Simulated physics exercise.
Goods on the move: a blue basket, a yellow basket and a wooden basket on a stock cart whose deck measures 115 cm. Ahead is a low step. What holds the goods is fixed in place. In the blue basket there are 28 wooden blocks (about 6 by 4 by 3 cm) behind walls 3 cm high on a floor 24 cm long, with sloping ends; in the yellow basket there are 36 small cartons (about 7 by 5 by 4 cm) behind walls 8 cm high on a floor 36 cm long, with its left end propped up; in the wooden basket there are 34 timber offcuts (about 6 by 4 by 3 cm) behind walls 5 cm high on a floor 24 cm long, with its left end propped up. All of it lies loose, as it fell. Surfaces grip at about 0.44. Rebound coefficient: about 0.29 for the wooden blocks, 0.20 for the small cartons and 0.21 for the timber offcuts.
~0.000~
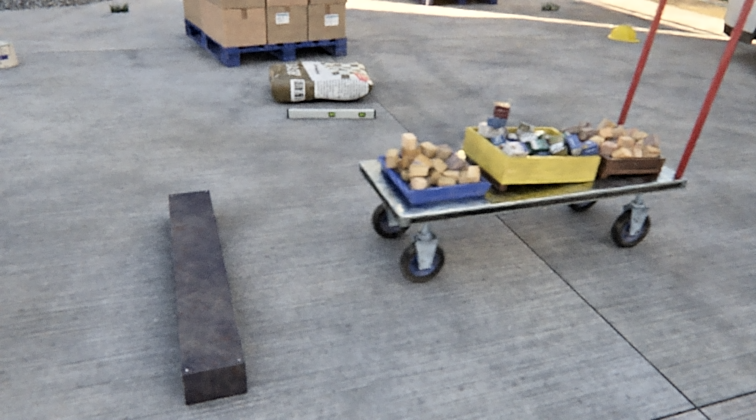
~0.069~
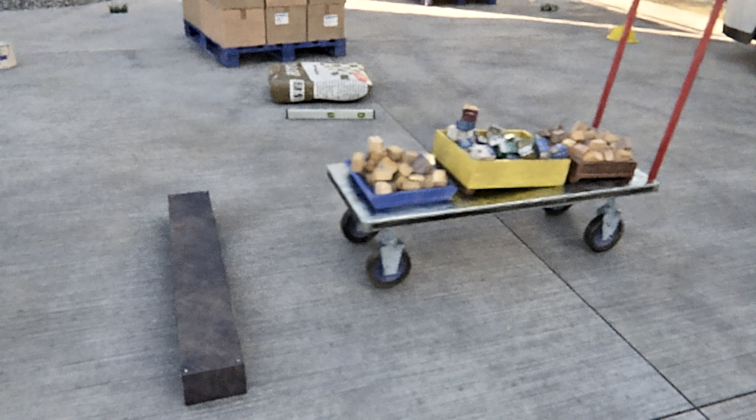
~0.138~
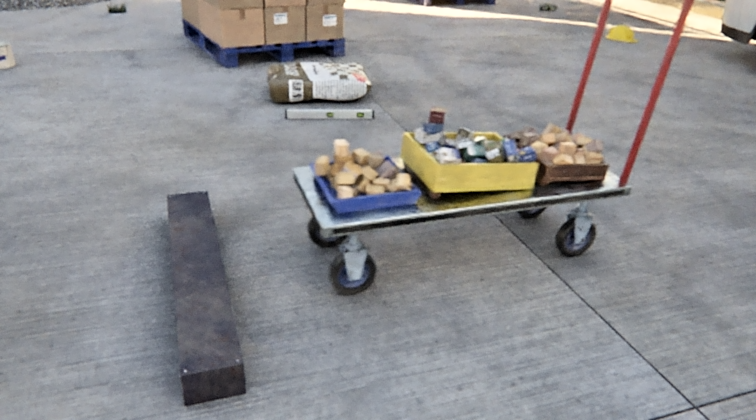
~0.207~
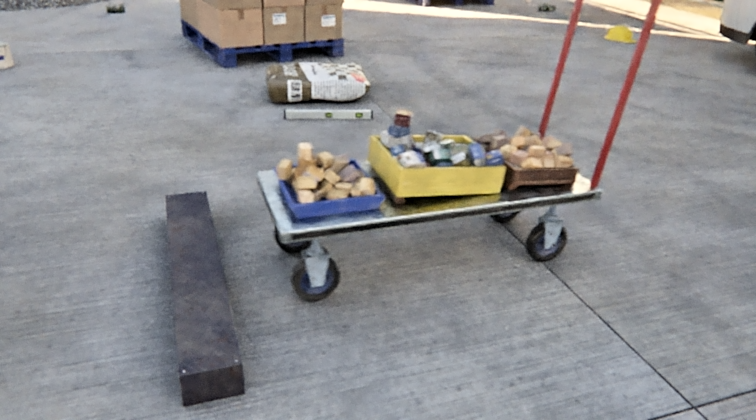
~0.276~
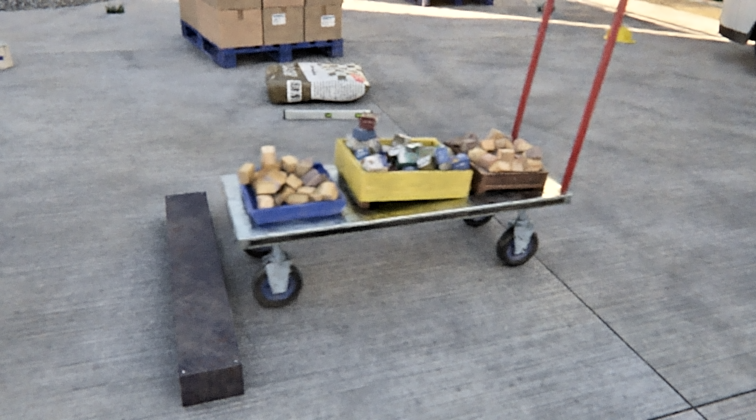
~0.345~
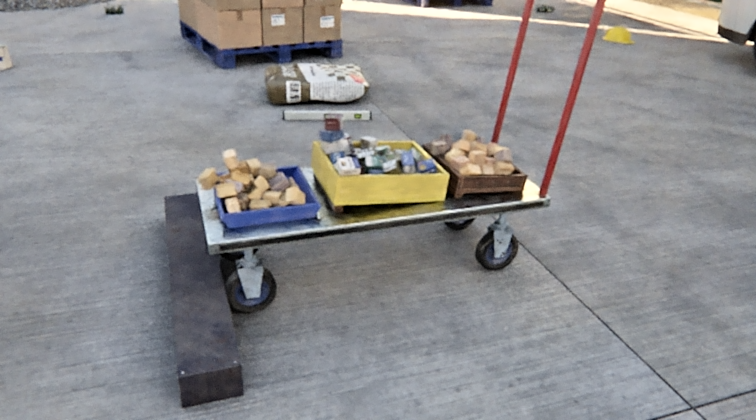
A flatbed cart with red handles carrying blue, yellow and brown trays of loose pieces, rolling left across concrete to a dark beam.
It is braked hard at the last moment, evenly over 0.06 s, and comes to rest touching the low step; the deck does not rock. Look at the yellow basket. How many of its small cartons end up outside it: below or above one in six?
The yellow basket loses fewer than one in six of its small cartons.
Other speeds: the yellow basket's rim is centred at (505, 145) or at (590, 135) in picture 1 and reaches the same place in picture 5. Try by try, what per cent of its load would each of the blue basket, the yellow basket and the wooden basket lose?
Blue basket 30 then 60, yellow basket 10 then 10, wooden basket 0 then 30 per cent.
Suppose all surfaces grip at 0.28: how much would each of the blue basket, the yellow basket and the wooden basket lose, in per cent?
In that case blue basket 40, yellow basket 0, wooden basket 10 per cent.
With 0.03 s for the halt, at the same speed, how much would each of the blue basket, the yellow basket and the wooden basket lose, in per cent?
Then blue basket 50, yellow basket 10, wooden basket 20 per cent.
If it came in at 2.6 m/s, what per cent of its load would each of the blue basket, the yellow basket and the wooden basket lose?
Then blue basket 50, yellow basket 10, wooden basket 30 per cent.
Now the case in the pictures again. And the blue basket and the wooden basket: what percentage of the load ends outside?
Lost: Blue basket 30, wooden basket 15 per cent.
After 0.39 s, blue basket 24 in, 4 out, yellow basket 34 in, 2 out and wooden basket 33 in, 1 out.
After 0.51 s, blue basket 21 in, 7 out, yellow basket 34 in, 2 out and wooden basket 30 in, 4 out.
After 0.74 s, blue basket 19 in, 9 out, yellow basket 34 in, 2 out and wooden basket 30 in, 4 out.
When it is over (at 1.25 s), blue basket 19 in, 9 out, yellow basket 34 in, 2 out and wooden basket 29 in, 5 out. Asked share, 2 of 36, 6 per cent.
